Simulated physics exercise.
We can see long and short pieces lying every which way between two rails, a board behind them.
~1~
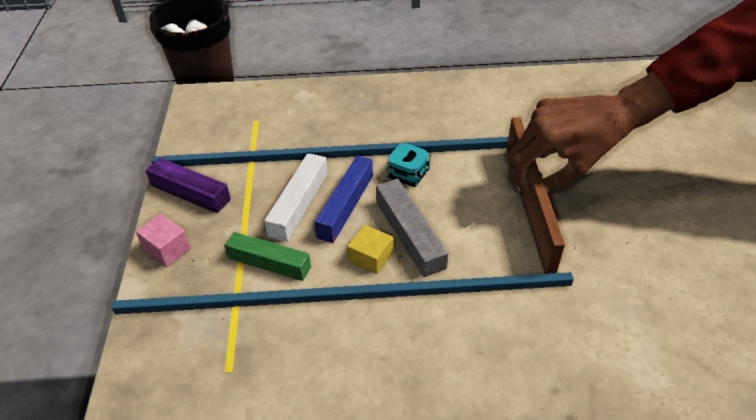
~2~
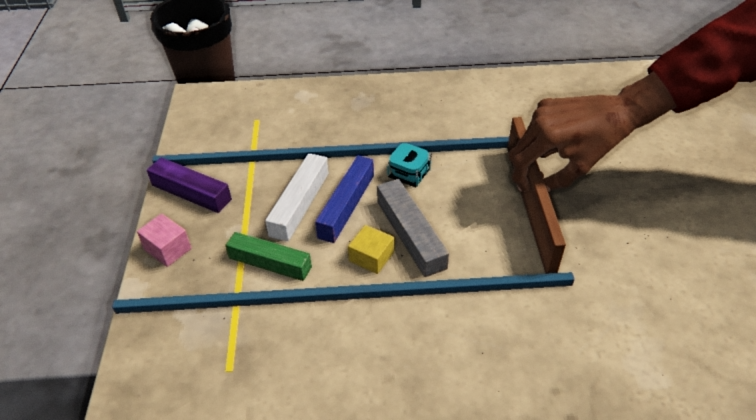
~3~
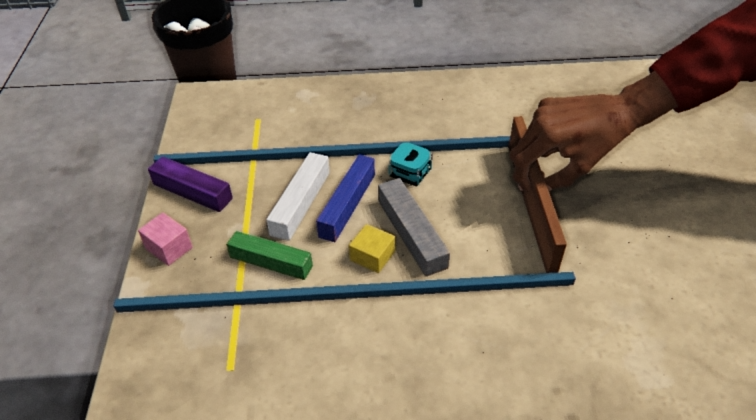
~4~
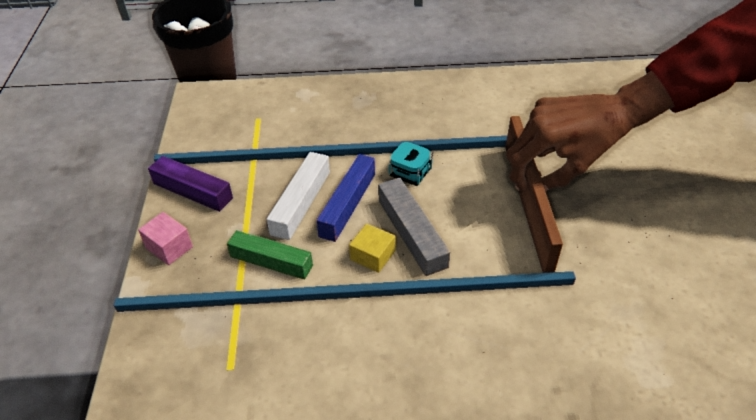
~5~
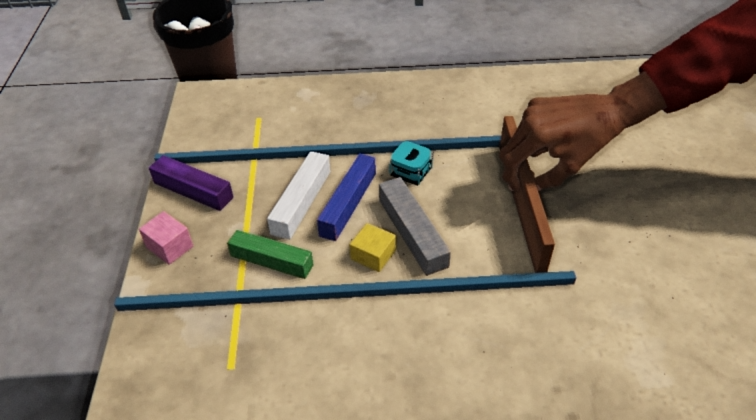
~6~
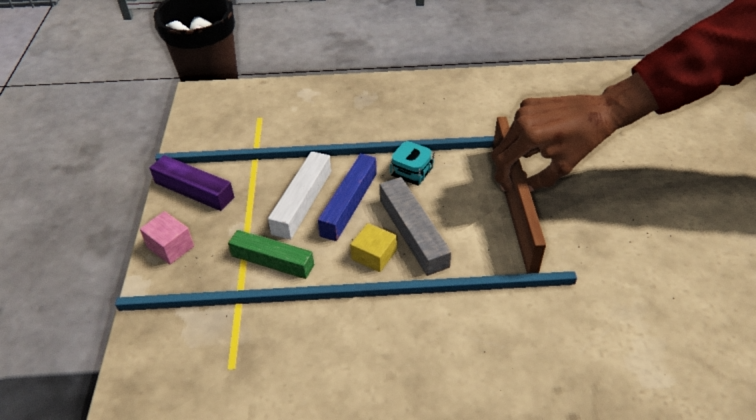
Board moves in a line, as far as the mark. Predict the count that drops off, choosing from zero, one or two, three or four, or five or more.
The count is zero.
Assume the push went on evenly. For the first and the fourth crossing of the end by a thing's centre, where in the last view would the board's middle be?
Earlier crossing: About (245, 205); later crossing: About (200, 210).
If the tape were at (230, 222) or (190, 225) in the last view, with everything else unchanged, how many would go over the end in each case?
In that order 1 and 4.
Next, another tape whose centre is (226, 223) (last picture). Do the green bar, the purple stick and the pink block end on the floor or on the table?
Observed: Green bar not toppled; purple stick toppled; pink block toppled.
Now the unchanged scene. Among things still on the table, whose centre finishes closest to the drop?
Pink block.
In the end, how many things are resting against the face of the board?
Count recorded: 2.
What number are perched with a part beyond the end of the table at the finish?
Things overhanging at the end: 2.
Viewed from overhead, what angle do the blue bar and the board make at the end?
The angle comes out near 10 degrees.
A little later, none off yet; pink block at rest near (167, 238); purple stick at rest near (192, 182); green bar at rest near (271, 254).
Next, none off yet; pink block at rest near (167, 238); purple stick at rest near (192, 182); green bar shifted a little near (227, 253).
When it is over, the number that fall off is zero.
